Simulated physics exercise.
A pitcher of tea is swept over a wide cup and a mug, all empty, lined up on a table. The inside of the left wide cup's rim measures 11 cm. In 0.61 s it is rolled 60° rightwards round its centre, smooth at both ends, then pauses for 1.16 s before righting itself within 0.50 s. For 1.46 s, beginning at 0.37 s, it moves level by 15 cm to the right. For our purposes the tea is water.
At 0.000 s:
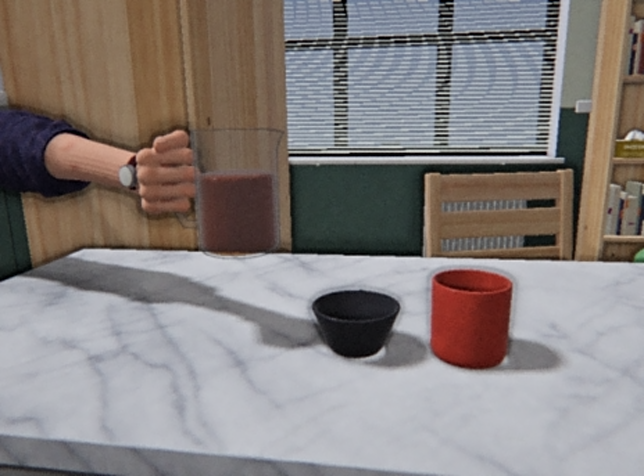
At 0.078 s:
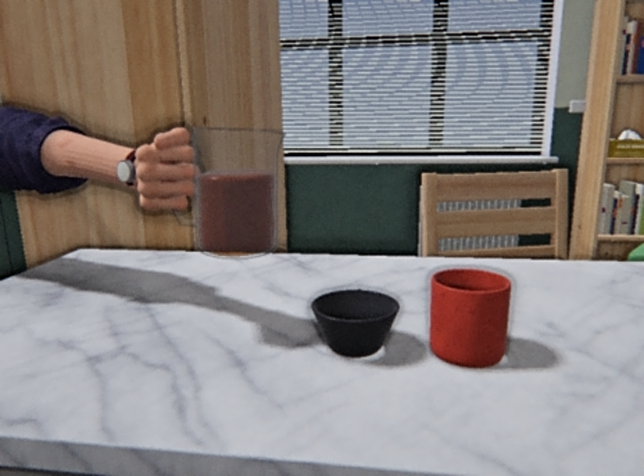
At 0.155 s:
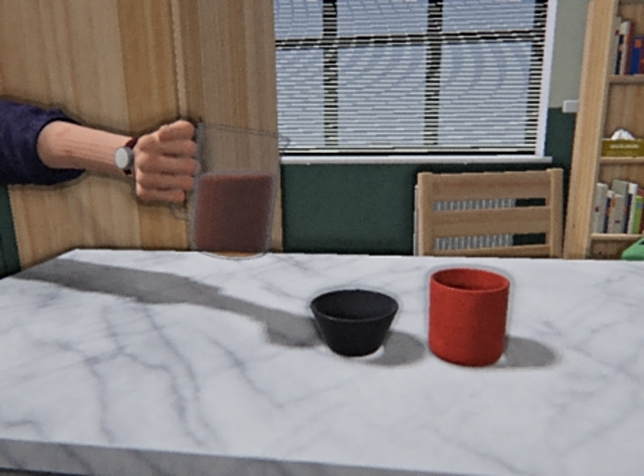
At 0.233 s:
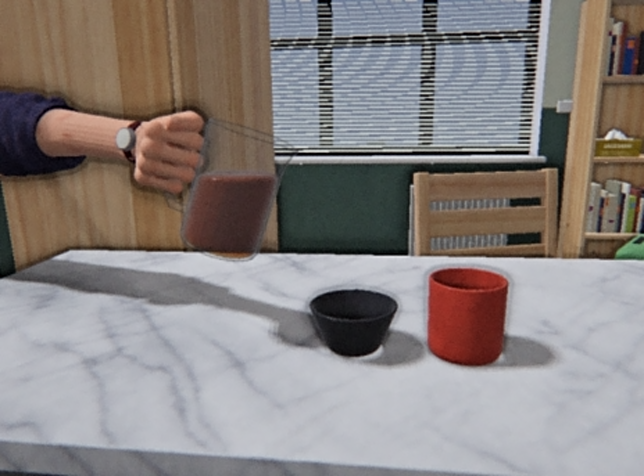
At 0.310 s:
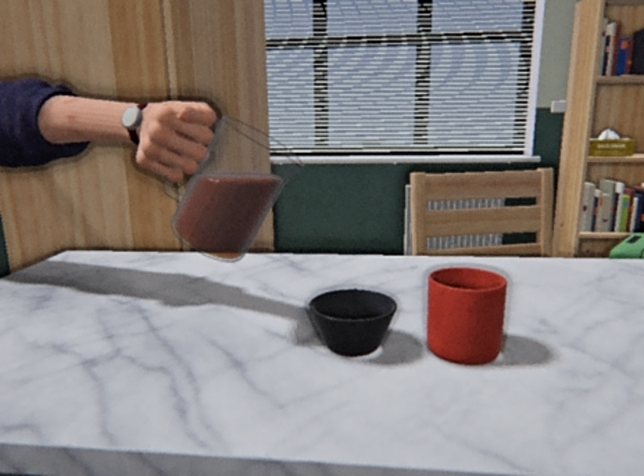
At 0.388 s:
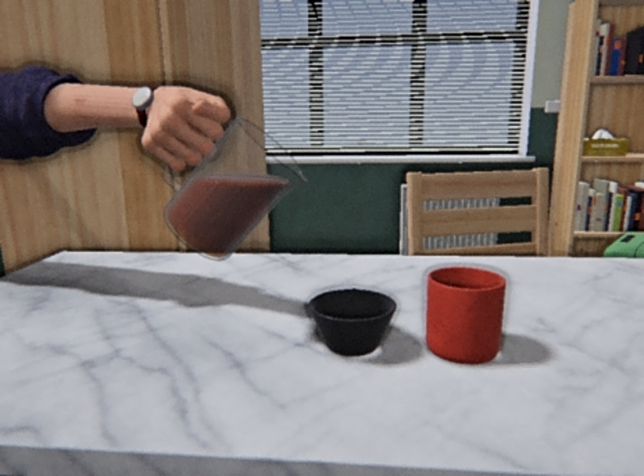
A hand tilting a clear pitcher of reddish-brown tea to the right beside a black cup and red mug on a marble table.
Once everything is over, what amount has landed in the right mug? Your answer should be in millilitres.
Roughly 80 ml lands in it.
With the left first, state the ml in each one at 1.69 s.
I'd say roughly 50 ml on the left and roughly 50 ml on the right.
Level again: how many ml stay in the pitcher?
500 ml, roughly.
Then, 0.91 s in, the tilt is 60° and from the left they hold 35 ml, 0 ml, the pitcher 615 ml, and 0 ml is on the table.
Then, 1.29 s in, the tilt is 60° and from the left they hold 45 ml, 0 ml, the pitcher 565 ml, and 60 ml is on the table.
Then, 1.69 s in, the tilt is 60° and from the left they hold 45 ml, 45 ml, the pitcher 520 ml, and 70 ml is on the table.
Then, 2.12 s in, the tilt is 12° and from the left they hold 45 ml, 75 ml, the pitcher 500 ml, and 70 ml is on the table.
Finally, from the left they hold 45 ml, 80 ml, the pitcher 500 ml, and 75 ml is on the table.
